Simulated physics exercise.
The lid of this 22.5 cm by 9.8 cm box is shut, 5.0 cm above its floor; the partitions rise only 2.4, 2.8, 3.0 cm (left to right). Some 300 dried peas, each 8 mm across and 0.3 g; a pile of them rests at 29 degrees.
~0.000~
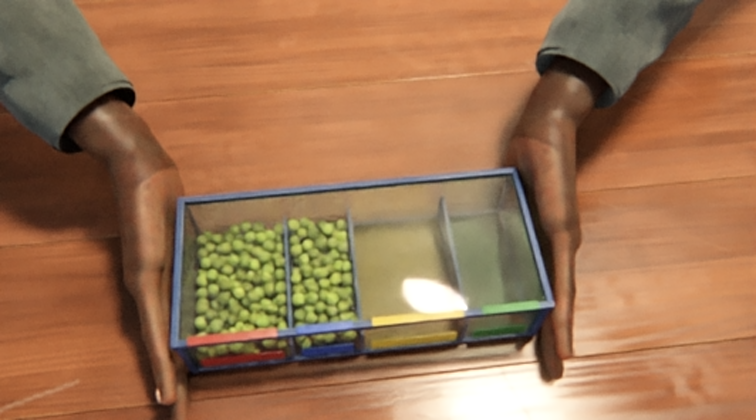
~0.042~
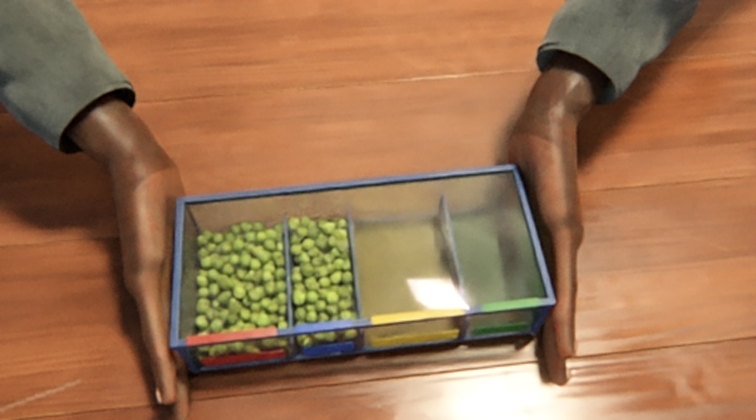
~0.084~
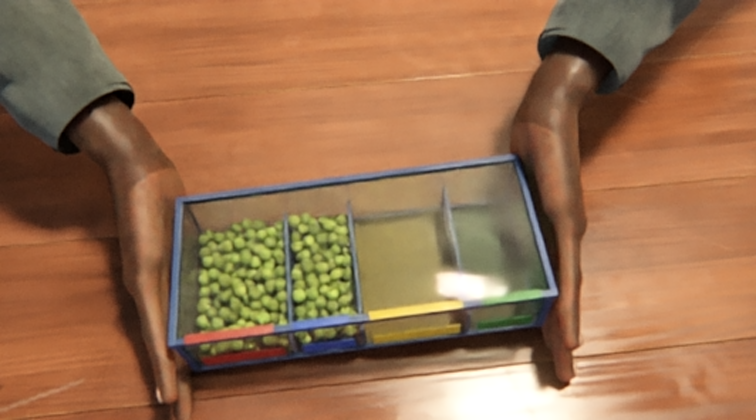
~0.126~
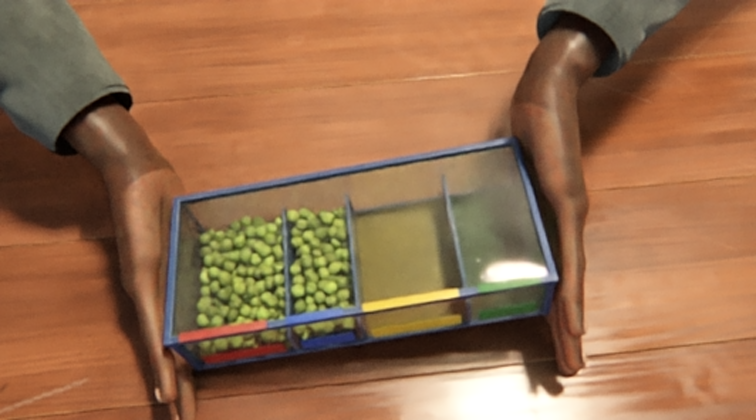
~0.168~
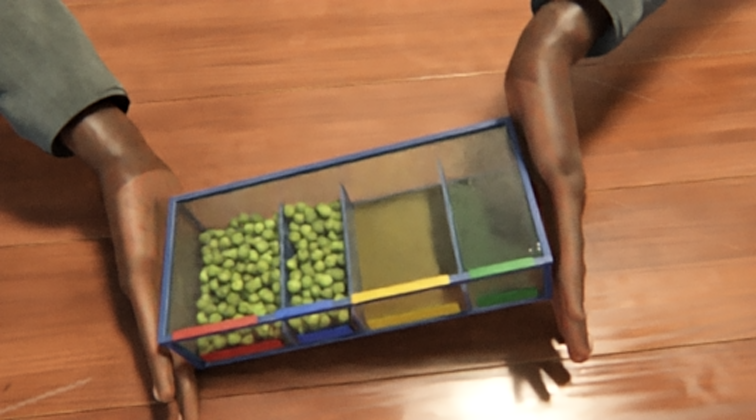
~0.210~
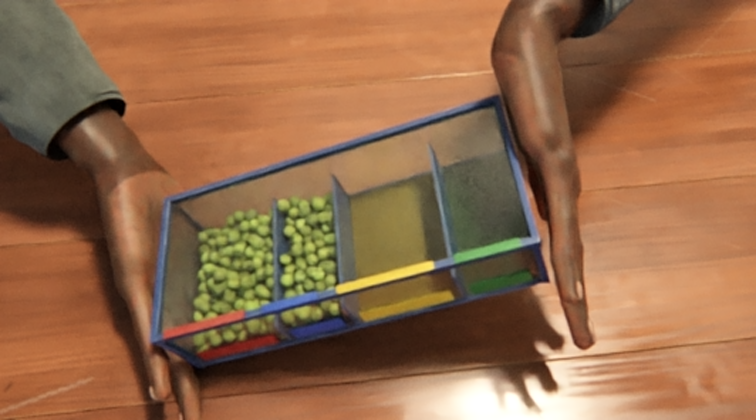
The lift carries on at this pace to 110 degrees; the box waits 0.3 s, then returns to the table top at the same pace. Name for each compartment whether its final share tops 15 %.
Red compartment: Over; blue compartment: Under; green compartment: Under; yellow compartment: Under.
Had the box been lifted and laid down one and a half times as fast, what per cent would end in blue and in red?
Blue 0, red 100.
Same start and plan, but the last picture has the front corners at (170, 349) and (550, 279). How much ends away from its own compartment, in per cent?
Then about 35 per cent.
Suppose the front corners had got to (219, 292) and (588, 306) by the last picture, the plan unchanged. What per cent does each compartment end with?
Red 0; blue 0; green 75; yellow 25.
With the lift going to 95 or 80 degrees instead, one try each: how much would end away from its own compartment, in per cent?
Some 40 and 15 per cent.
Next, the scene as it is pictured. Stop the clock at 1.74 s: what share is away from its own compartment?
Roughly 40 per cent.
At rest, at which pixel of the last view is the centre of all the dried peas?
Around (242, 279).
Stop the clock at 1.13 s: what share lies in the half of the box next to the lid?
Some 60 per cent.
After 1.13 s, tilt 110 degrees; red 100 %.
After 1.74 s, tilt 58 degrees; red 100 %.
After 2.40 s, tilt 0 degrees; red 100 %.
In the end, at 2.7 s, red 100 %, blue 0 %, green 0 %, yellow 0 %.
